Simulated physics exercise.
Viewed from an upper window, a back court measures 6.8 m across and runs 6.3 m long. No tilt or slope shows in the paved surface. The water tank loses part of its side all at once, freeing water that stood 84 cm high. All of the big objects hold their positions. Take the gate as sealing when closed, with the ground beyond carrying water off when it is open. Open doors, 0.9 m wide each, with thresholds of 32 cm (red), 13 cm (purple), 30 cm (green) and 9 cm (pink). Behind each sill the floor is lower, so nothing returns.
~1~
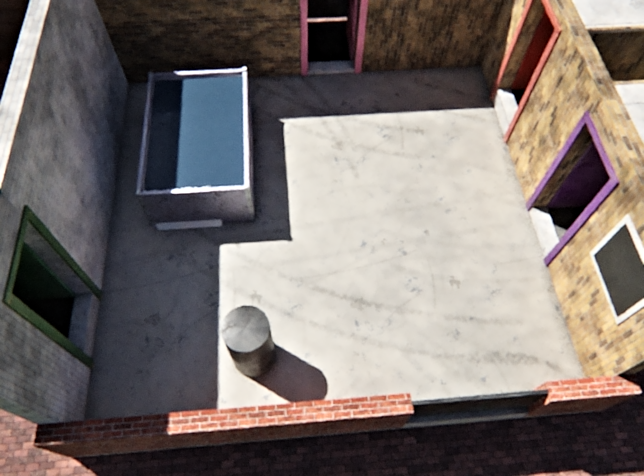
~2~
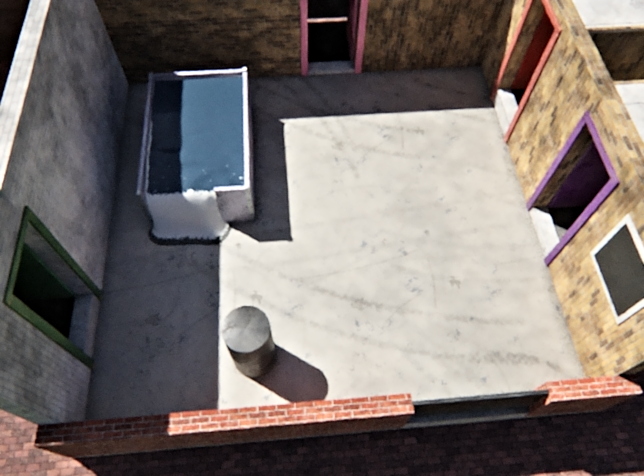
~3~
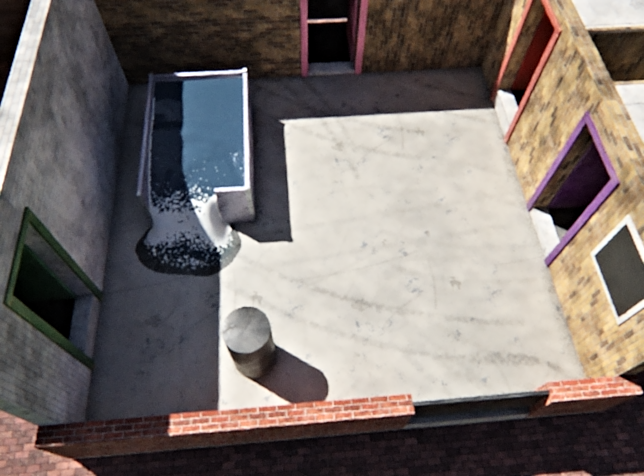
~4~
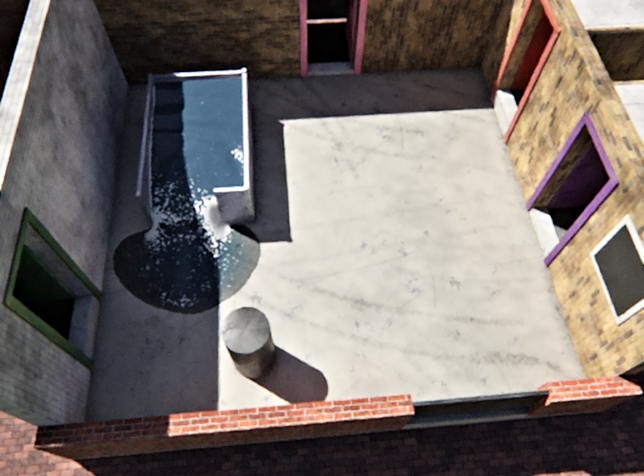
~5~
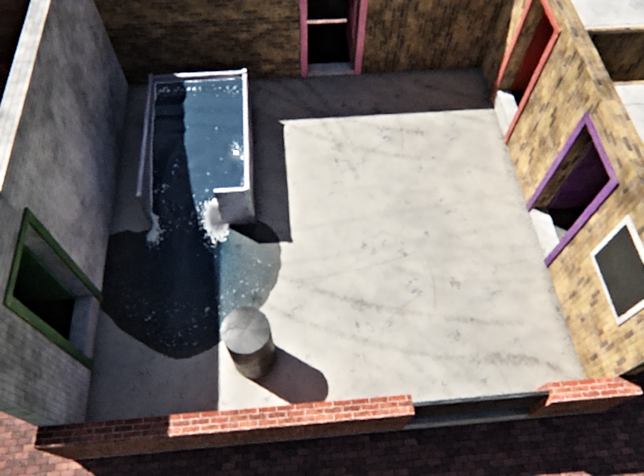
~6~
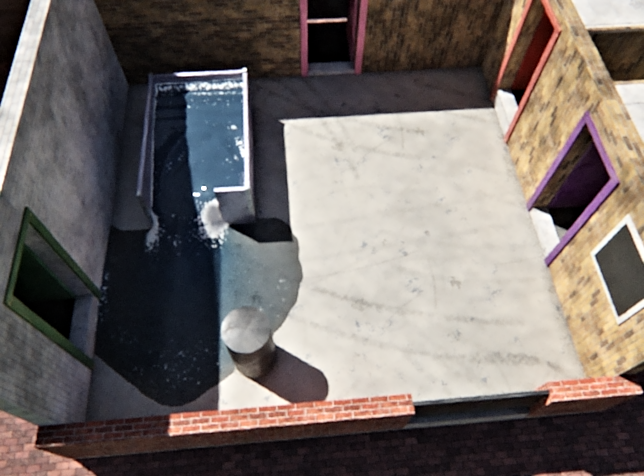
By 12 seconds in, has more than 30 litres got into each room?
As I see it, red door: Short; purple door: Short; green door: Short; pink door: Short.
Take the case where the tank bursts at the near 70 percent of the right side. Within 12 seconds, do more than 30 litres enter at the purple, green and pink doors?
Note: Purple beyond the mark, green short of the mark, pink short of the mark.
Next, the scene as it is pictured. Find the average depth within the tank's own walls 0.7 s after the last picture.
Around 53 cm on average.
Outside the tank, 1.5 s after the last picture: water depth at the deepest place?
Roughly 52 cm.
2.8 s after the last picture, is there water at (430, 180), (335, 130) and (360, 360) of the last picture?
Listed in sequence, the spots are bone dry, bone dry and drenched.
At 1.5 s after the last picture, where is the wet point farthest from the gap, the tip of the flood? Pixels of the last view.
Near (478, 399).
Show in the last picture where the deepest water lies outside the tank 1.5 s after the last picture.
Roughly (105, 377).
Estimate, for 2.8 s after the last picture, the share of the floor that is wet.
Wet share: About 40 %.
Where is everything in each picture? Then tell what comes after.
The first picture shows still water, 84 cm deep, in the water tank at (197, 130).
In the second picture, water pours out at (186, 211) and has run 0.6 m, to (152, 231); typically 9 cm deep outside, 84 cm at the water tank's back.
In the third picture, the front is at (221, 264), 0.9 m from the gap at (187, 214); 1.0 m2 of floor is under water; 84 cm left at the back of the water tank.
In the fourth picture, the front is at (203, 305), 1.4 m from the gap at (187, 216); 2.2 m2 of floor is under water; 84 cm left at the back of the water tank.
In the fifth picture, water pours out at (187, 216) and has run 2.1 m, to (172, 351); typically 6 cm deep outside, 80 cm at the water tank's back.
In the sixth picture, water pours out at (187, 215) and has run 2.8 m, to (170, 398); typically 5 cm deep outside, 71 cm at the water tank's back.
Then, 0.7 s after the last picture water covers 25 % of the floor and is deepest (59 cm) near (86, 419); red door not reached, purple door not reached, green door 27 cm at the sill, 0 L in, pink door not reached.
Then, 1.5 s after the last picture water covers 30 % of the floor and is deepest (52 cm) near (105, 377); red door not reached, purple door not reached, green door 23 cm at the sill, 0 L in, pink door not reached.
Then, 2.8 s after the last picture water covers 40 % of the floor and is deepest (32 cm) near (237, 379); red door not reached, purple door not reached, green door 25 cm at the sill, 3 L in, pink door not reached.
Then, 6.3 s after the last picture water covers 75 % of the floor and is deepest (19 cm) near (477, 73); red door 7 cm at the sill, 0 L in, purple door 13 cm at the sill, 2 L in, green door 13 cm at the sill, 3 L in, pink door not reached.
Then, 11.3 s after the last picture water covers 95 % of the floor and is deepest (16 cm) near (205, 109); red door 11 cm at the sill, 0 L in, purple door 7 cm at the sill, 3 L in, green door 7 cm at the sill, 3 L in, pink door 8 cm at the sill, 0 L in.
